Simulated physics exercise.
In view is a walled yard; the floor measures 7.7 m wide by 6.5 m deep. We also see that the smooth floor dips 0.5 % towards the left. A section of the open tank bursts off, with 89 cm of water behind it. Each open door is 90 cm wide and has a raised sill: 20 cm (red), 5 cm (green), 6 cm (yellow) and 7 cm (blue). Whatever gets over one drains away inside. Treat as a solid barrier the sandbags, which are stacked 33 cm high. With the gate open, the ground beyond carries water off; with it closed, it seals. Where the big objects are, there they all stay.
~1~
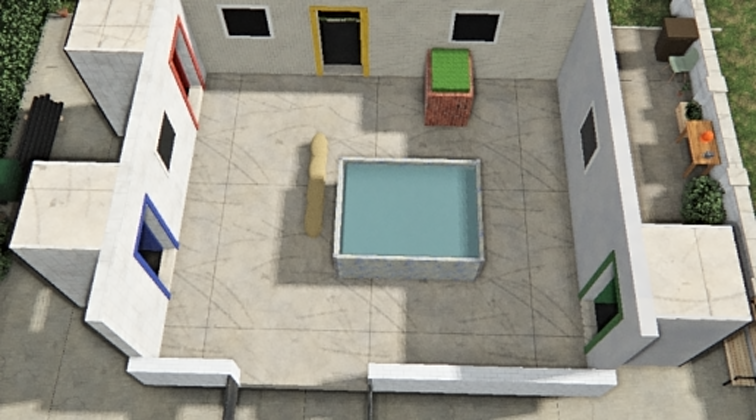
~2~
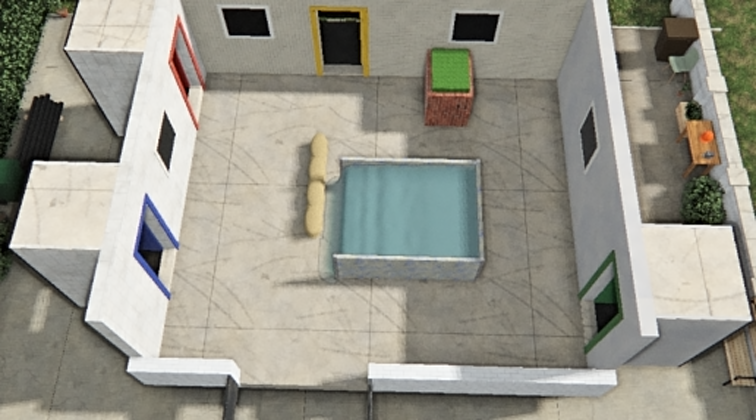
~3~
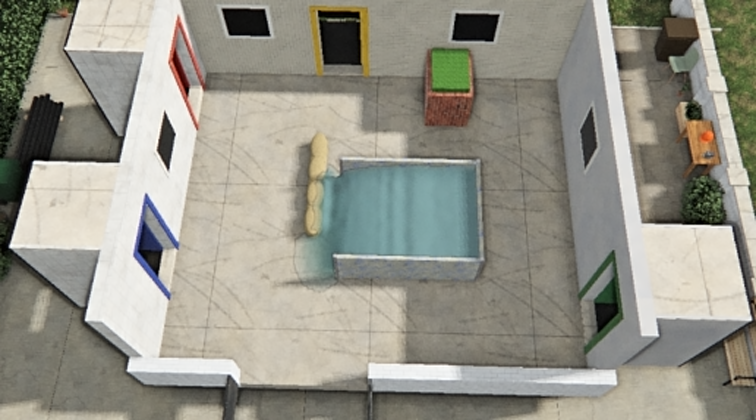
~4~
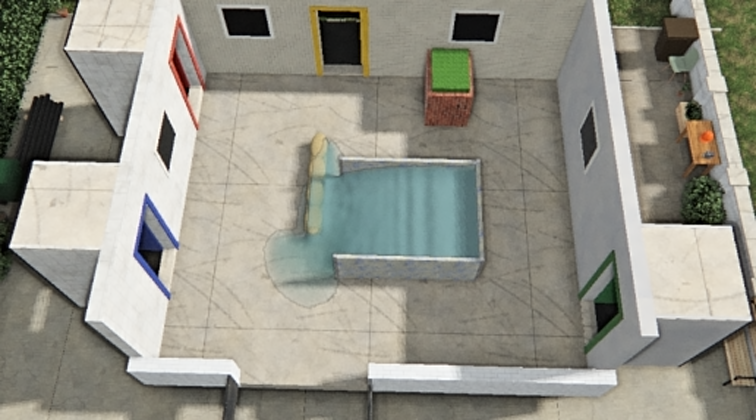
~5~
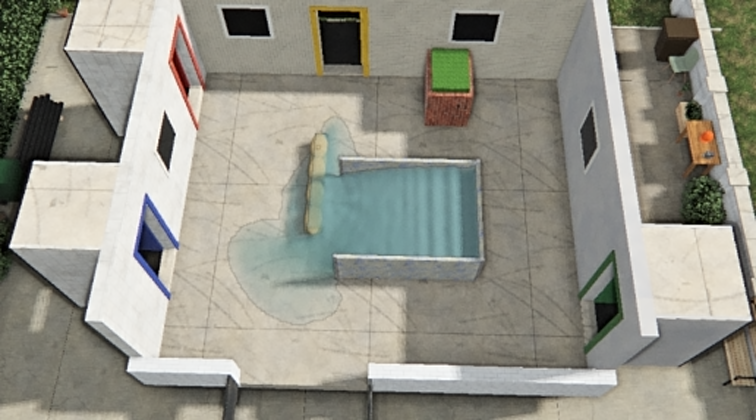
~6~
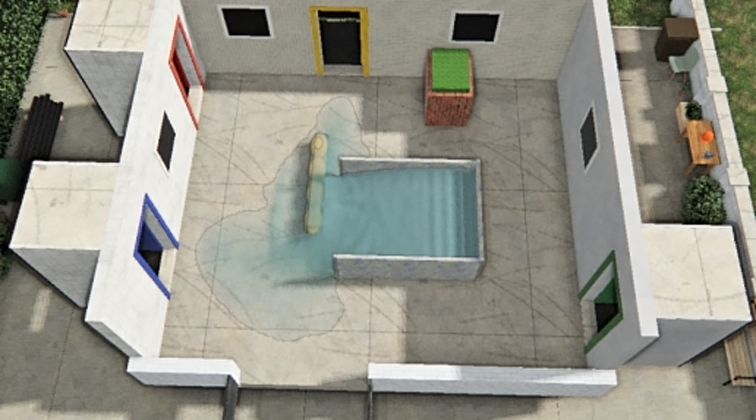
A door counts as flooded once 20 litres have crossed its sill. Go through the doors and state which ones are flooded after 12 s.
Red door: Short of the set amount. Green door: Short of the set amount. Yellow door: Beyond the set amount. Blue door: Beyond the set amount.
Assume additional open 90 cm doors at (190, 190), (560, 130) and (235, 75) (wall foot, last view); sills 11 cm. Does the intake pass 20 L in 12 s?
Taking them in order, the first gets enough, the second too little and the third enough.
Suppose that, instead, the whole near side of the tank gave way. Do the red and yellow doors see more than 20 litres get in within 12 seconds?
Short answer, against that limit: Red is fine, yellow is fine.
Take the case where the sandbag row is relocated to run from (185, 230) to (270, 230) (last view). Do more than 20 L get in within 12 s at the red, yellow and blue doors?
Well, the red one is more than allowed, the yellow one is more than allowed, and the blue one is more than allowed.
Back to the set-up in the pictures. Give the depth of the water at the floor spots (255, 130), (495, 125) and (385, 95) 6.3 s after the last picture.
First 11 cm, then 2 cm, then 9 cm.
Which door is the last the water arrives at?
It's the green door that comes last.
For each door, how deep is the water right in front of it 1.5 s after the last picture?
You'd get red at 10 cm, green at 0 cm, yellow at 10 cm, and blue at 28 cm.
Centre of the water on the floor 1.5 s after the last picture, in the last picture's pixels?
Centre: Approx. (325, 229) px.
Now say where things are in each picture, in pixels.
The first picture shows the open tank at (409, 209) is whole and still, 89 cm deep.
In the second picture, the front is at (331, 280), 1.1 m from the gap at (341, 220); 0.6 m2 of floor is under water; 89 cm left at the back of the open tank.
In the third picture, the front is at (329, 167), 1.4 m from the gap at (341, 221); 1.3 m2 of floor is under water; 89 cm left at the back of the open tank.
In the fourth picture, the front is at (330, 145), 1.9 m from the gap at (341, 222); 2.8 m2 of floor is under water; 88 cm left at the back of the open tank.
In the fifth picture, the front is at (335, 121), 2.5 m from the gap at (341, 222); 5.3 m2 of floor is under water; 82 cm left at the back of the open tank.
In the sixth picture, the front is at (336, 102), 3.0 m from the gap at (341, 222); 7.9 m2 of floor is under water; 74 cm left at the back of the open tank.
Then, 0.7 s after the last picture water covers 40 % of the floor and is deepest (62 cm) near (329, 217); red door not reached, green door not reached, yellow door 9 cm at the sill, 11 L in, blue door 14 cm at the sill, 62 L in.
Then, 1.5 s after the last picture water covers 50 % of the floor and is deepest (49 cm) near (329, 217); red door 10 cm at the sill, 0 L in, green door not reached, yellow door 10 cm at the sill, 59 L in, blue door 28 cm at the sill, 216 L in.
Then, 2.8 s after the last picture water covers 50 % of the floor and is deepest (28 cm) near (329, 217); red door 8 cm at the sill, 0 L in, green door not reached, yellow door 13 cm at the sill, 122 L in, blue door 26 cm at the sill, 458 L in.
Then, 6.3 s after the last picture water covers 70 % of the floor and is deepest (18 cm) near (328, 225); red door 13 cm at the sill, 0 L in, green door not reached, yellow door 14 cm at the sill, 171 L in, blue door 15 cm at the sill, 636 L in.
Then, 11.3 s after the last picture water covers 85 % of the floor and is deepest (12 cm) near (158, 367); red door 10 cm at the sill, 0 L in, green door 1 cm at the sill, 0 L in, yellow door 9 cm at the sill, 254 L in, blue door 10 cm at the sill, 696 L in.
